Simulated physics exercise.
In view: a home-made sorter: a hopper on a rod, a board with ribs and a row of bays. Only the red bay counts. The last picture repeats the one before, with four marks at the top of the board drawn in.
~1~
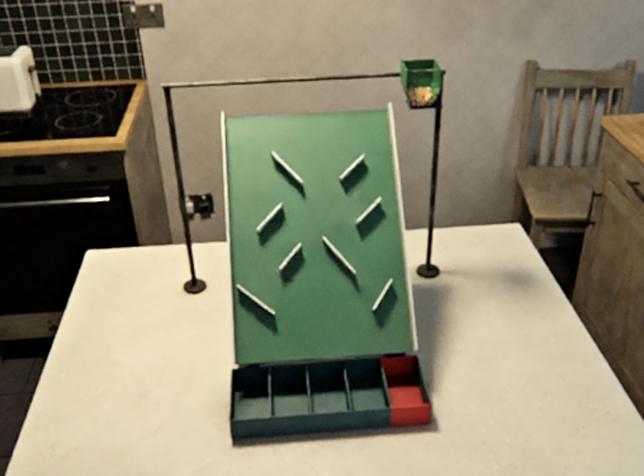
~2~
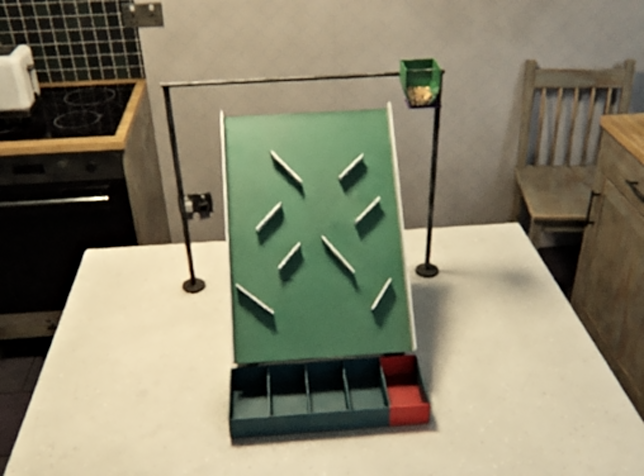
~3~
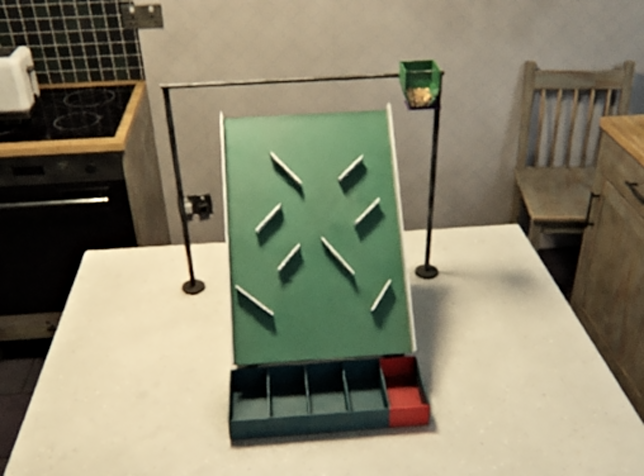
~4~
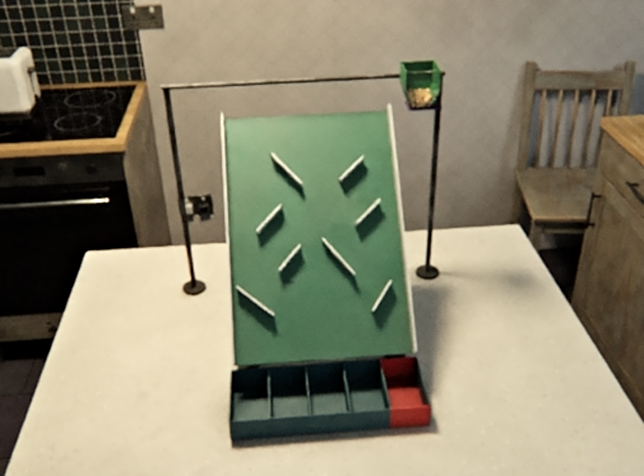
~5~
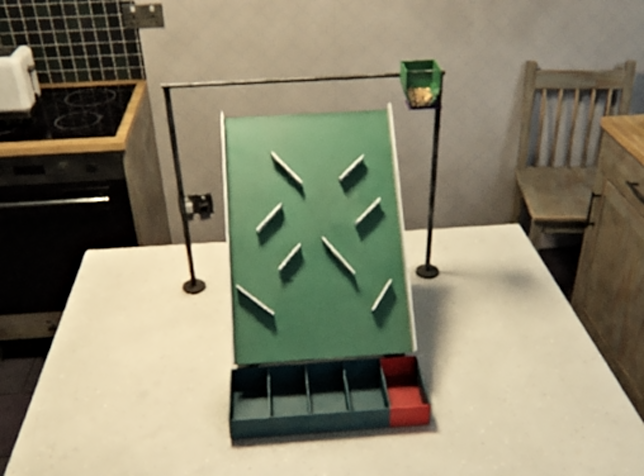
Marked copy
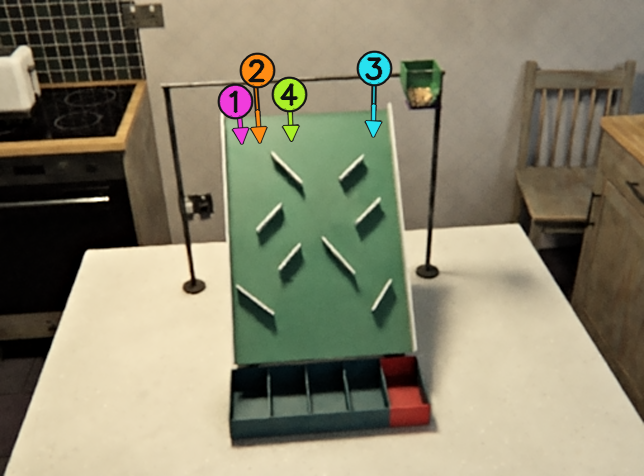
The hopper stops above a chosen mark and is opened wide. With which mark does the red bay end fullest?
3.
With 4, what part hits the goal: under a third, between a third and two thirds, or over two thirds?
Under a third.
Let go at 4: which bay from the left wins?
The fourth.
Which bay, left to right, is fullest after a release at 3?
The fifth from the left.
On the marked copy, mark 1 meets the board at (241, 138); mark 2 meets the board at (259, 137); mark 3 meets the board at (373, 131); mark 4 meets the board at (291, 135).
With 1, none at all in the red bay, the whole lot in other bays.
With 2, none at all in the red bay, the whole lot in other bays.
With 3, close to half in the red bay, close to half in other bays.
With 4, none at all in the red bay, the whole lot in other bays.
